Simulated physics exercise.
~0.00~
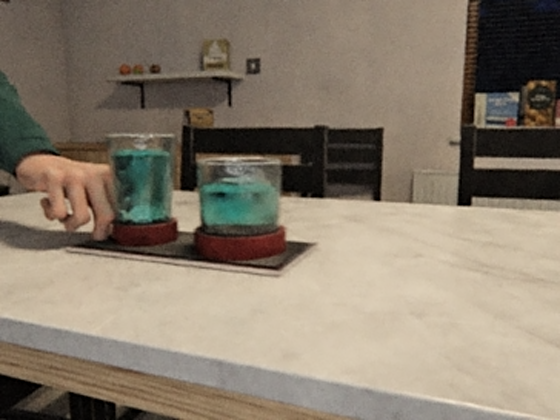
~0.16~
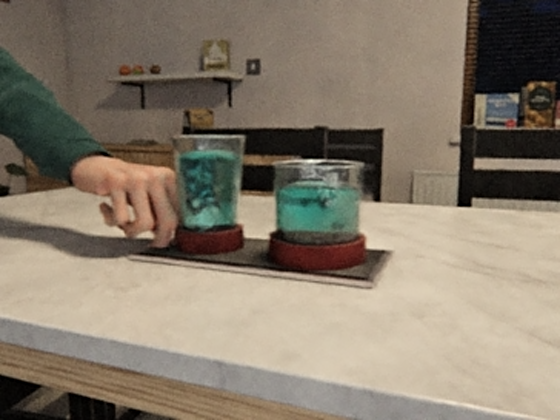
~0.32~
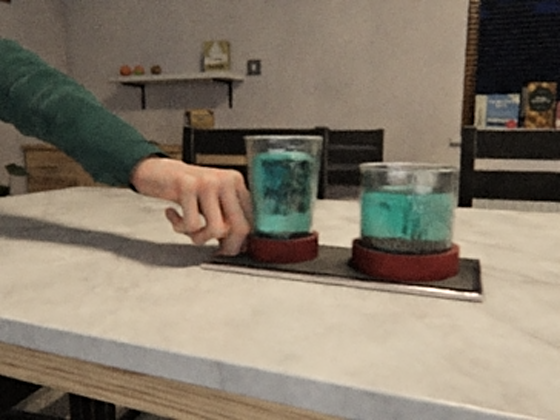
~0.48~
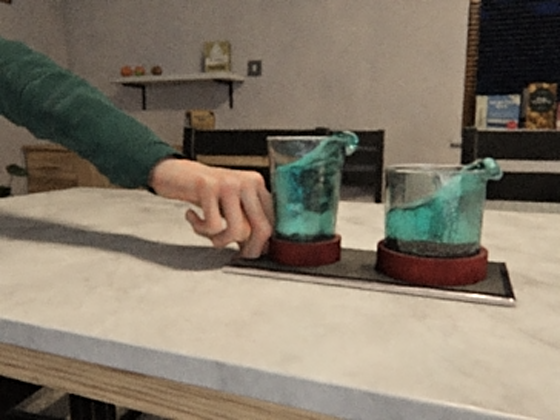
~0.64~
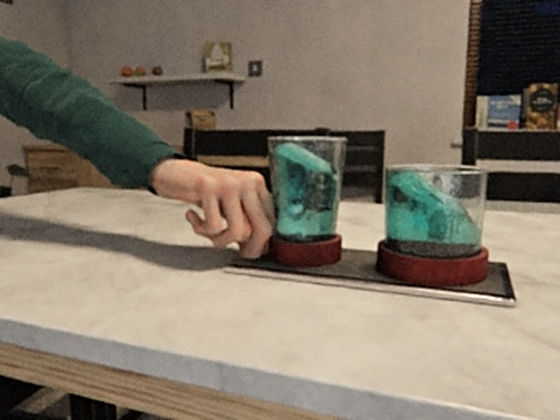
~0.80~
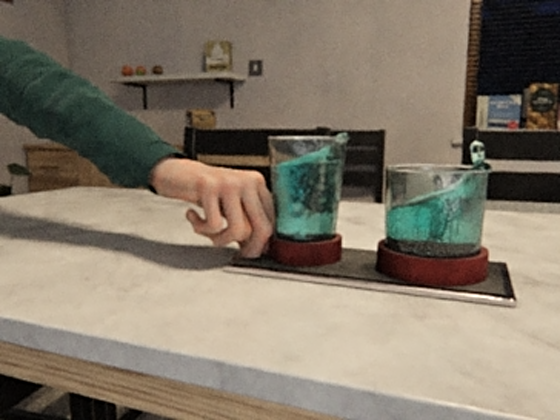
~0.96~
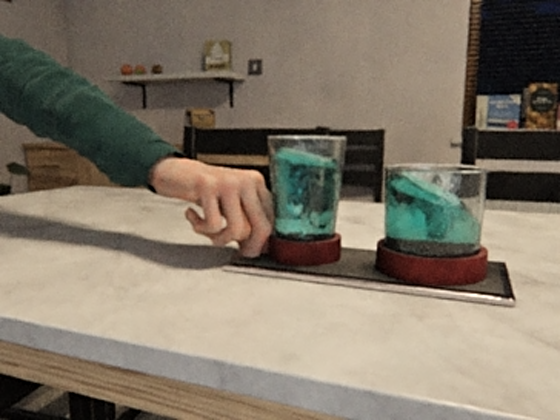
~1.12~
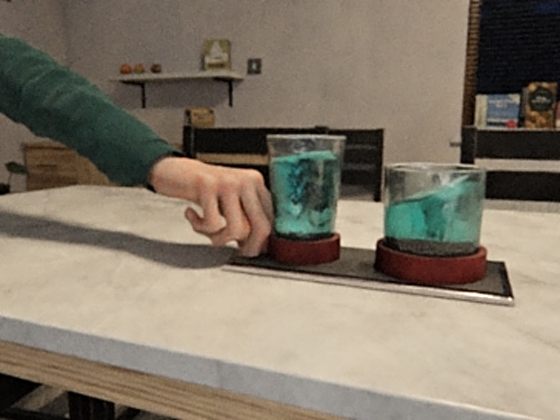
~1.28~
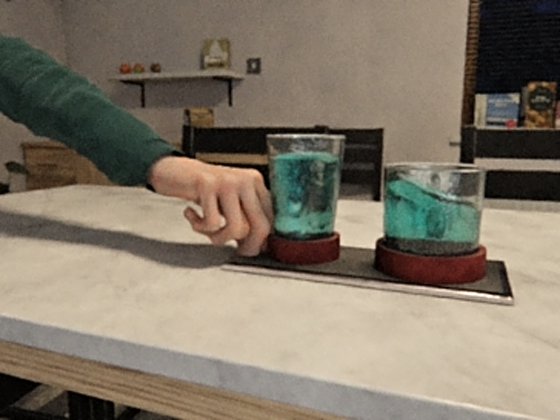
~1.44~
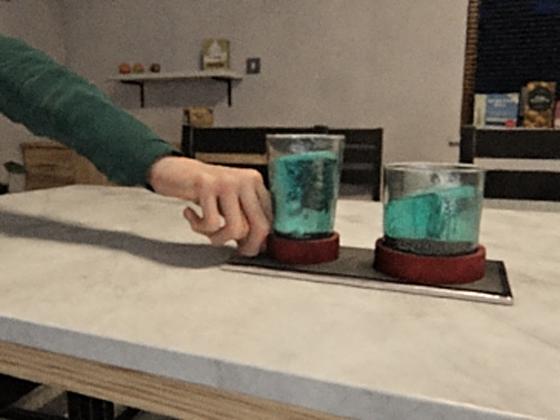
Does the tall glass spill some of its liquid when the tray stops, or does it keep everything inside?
The tall glass spills. When the tray stops, the teal liquid surges up the right side and some goes over the rim, though the glass stays upright.
